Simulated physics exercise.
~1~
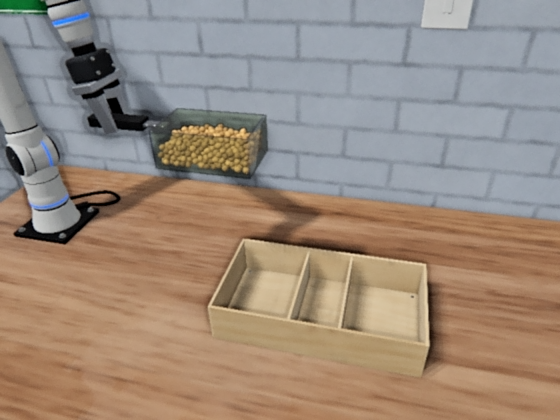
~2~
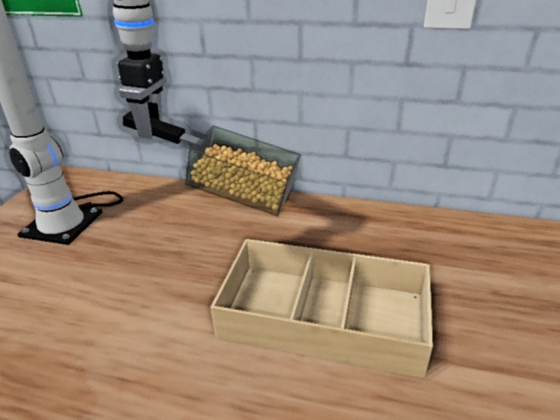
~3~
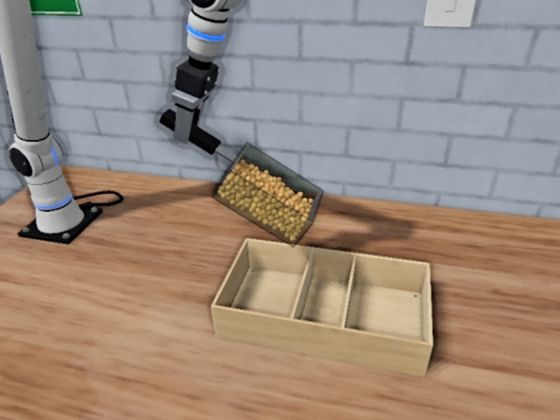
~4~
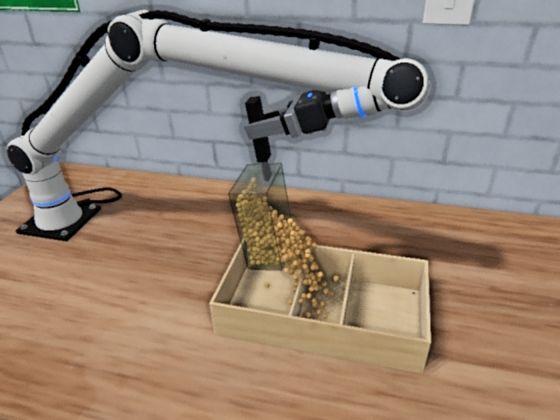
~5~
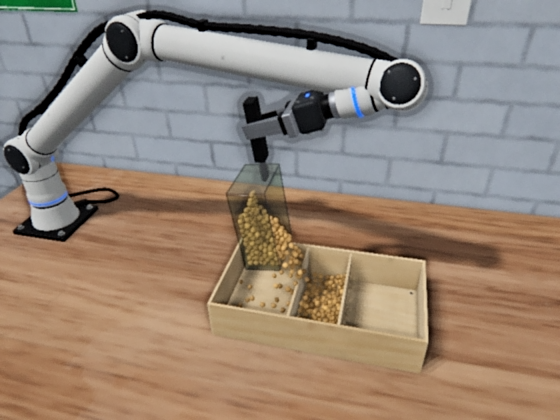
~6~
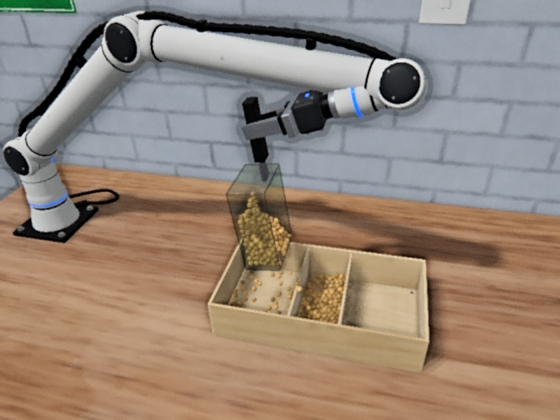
A robot arm tips a clear box, spilling some chickpeas into a divided wooden crate.
